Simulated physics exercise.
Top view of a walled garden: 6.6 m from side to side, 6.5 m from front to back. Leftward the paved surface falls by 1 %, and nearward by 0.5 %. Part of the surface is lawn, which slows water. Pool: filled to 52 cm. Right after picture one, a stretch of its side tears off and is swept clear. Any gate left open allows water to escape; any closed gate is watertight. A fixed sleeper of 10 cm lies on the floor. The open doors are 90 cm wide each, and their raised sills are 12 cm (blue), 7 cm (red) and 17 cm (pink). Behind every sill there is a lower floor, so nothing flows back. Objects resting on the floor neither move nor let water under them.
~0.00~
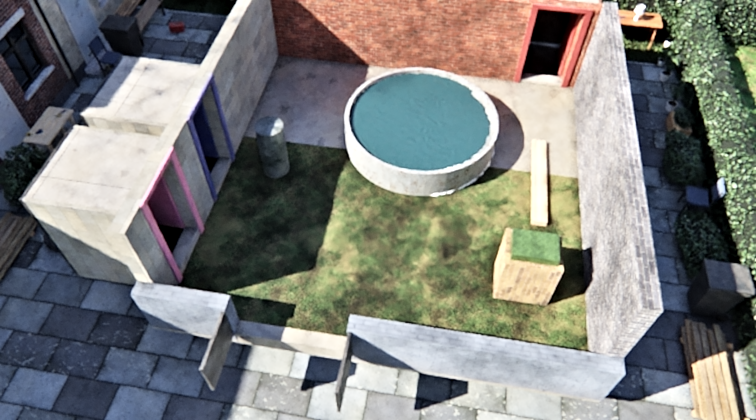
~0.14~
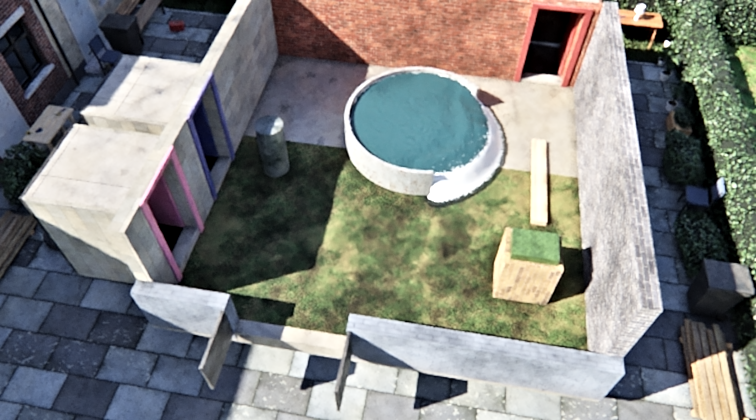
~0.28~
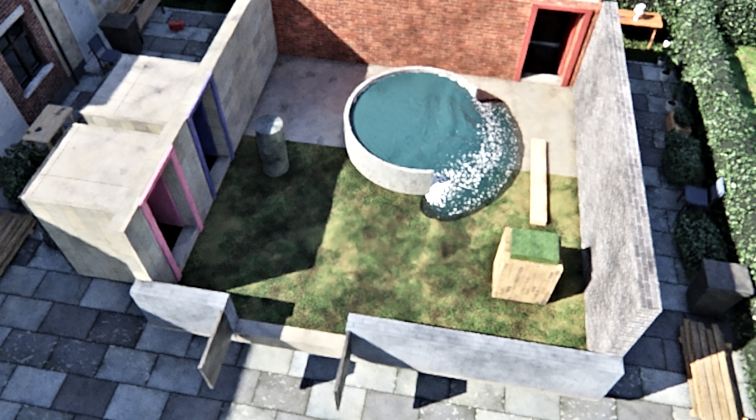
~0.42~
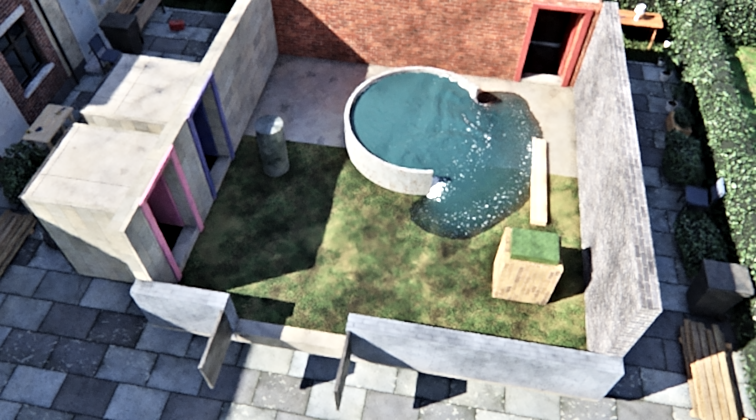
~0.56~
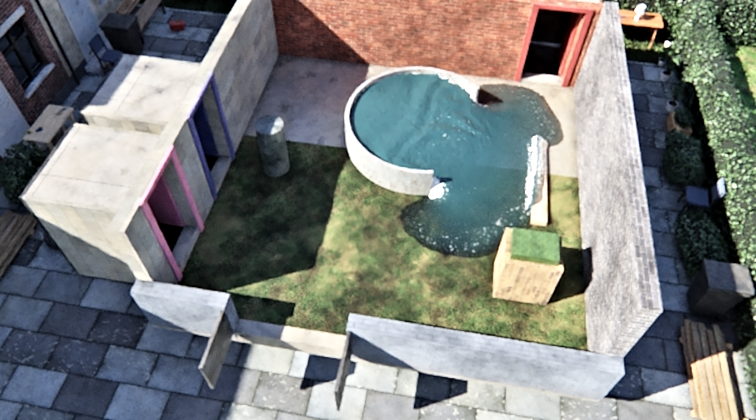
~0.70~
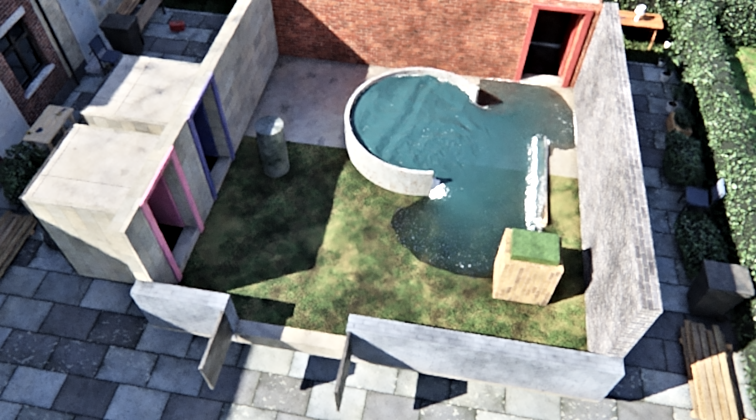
A round, pale-walled pool of blue-green water stands near the red brick back wall of a sunlit walled garden, seen from high above by a still camera. Grass lies in front, with a grey cylinder at left, pink- and blue-framed doorways beyond, and a plank, grass-topped block and red-framed doorway at right. The pool's right side opens, and water gushes out foaming, spreads rightward and nearward, surrounds the plank and reaches the block.
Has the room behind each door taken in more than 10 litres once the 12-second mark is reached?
Behind the blue door: It has not; behind the red door: It has; behind the pink door: It has not.
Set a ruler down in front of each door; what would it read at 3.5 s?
In centimetres, the blue door gives 0, the red door 21 and the pink door 0.
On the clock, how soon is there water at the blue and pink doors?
Arrival: Blue 8.0 s, pink 7.0 s.
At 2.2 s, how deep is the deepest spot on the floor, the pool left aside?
Up to near 28 cm.
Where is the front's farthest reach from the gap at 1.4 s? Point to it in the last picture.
Point: Roughly (487, 326).
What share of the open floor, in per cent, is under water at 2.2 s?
40 %.
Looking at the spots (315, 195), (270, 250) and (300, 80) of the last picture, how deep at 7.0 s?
Roughly 5, 6, 3 cm.
After 1.4 s water covers 30 % of the floor and is deepest (30 cm) near (525, 170); blue door not reached, red door 16 cm at the sill, 3 L in, pink door not reached.
After 2.2 s water covers 40 % of the floor and is deepest (28 cm) near (525, 170); blue door not reached, red door 19 cm at the sill, 40 L in, pink door not reached.
After 3.5 s water covers 50 % of the floor and is deepest (25 cm) near (512, 262); blue door not reached, red door 21 cm at the sill, 131 L in, pink door not reached.
After 7.0 s water covers 85 % of the floor and is deepest (11 cm) near (282, 67); blue door not reached, red door 10 cm at the sill, 256 L in, pink door not reached.
After 12.0 s water covers 95 % of the floor and is deepest (11 cm) near (168, 307); blue door 9 cm at the sill, 0 L in, red door 3 cm at the sill, 264 L in, pink door 10 cm at the sill, 0 L in.
